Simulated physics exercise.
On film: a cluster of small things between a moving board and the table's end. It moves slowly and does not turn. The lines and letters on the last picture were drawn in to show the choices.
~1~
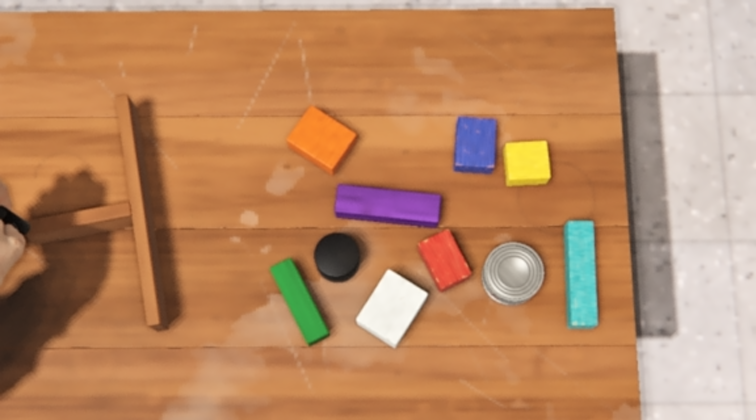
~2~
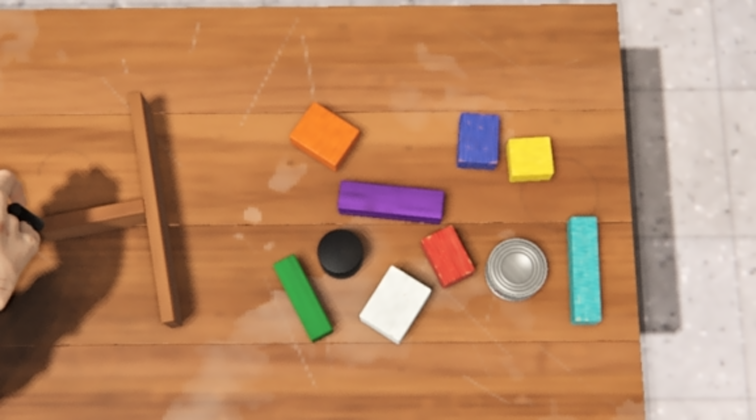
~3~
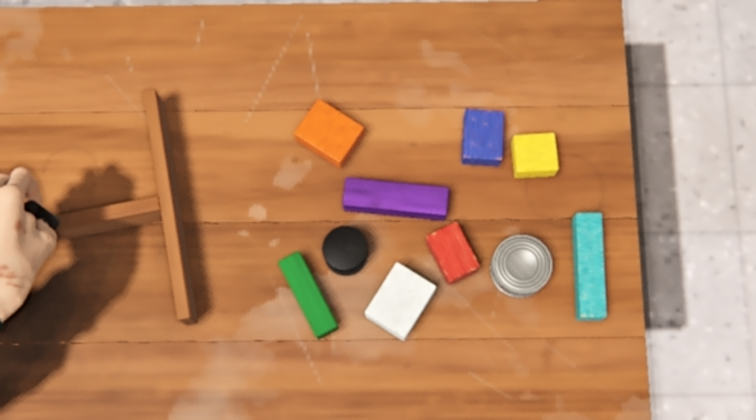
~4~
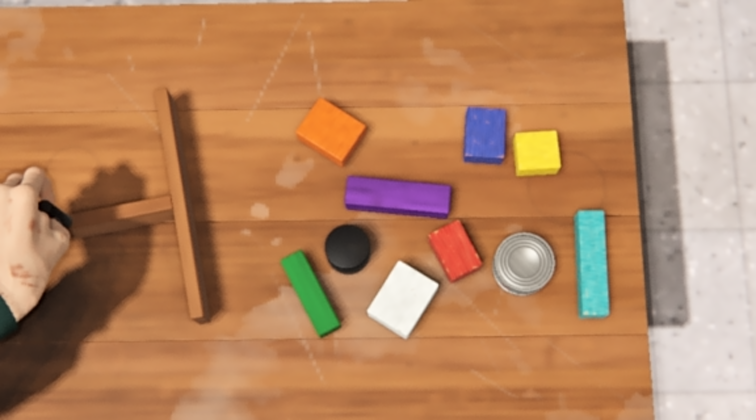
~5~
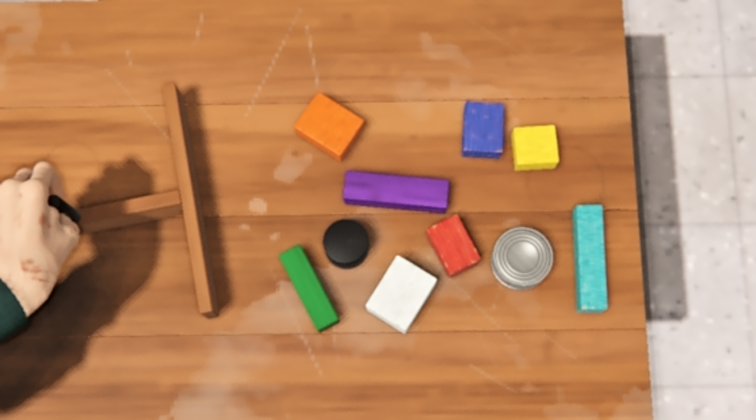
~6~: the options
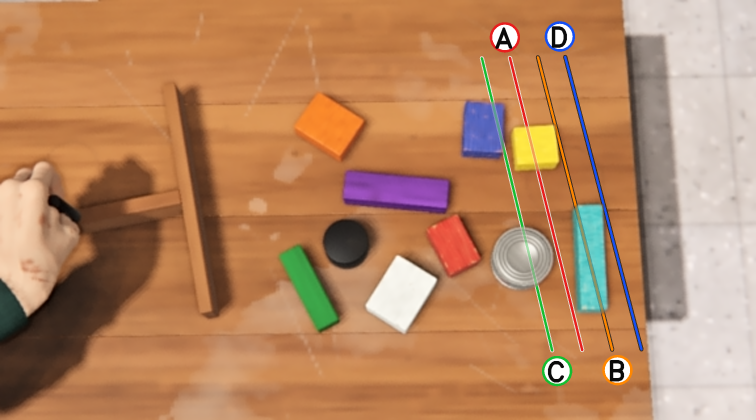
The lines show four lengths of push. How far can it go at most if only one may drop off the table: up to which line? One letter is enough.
Stop at C.
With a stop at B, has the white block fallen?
Yes.
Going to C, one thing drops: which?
It is the turquoise bar.
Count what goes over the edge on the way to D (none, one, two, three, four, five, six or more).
By then, six or more.
On the marked copy, A at (545, 199); B at (574, 199); C at (516, 200); D at (602, 198).
Following C. Soon after the start, board (304, 193); orange block (336, 127); green stick (343, 287).
Later, board (423, 191); yellow block (543, 146); grey tin (545, 266).
In the end, board (515, 189); turquoise bar over the edge; grey tin (636, 265); one fallen.
As for the rest, A drops three; B drops five; D drops seven.
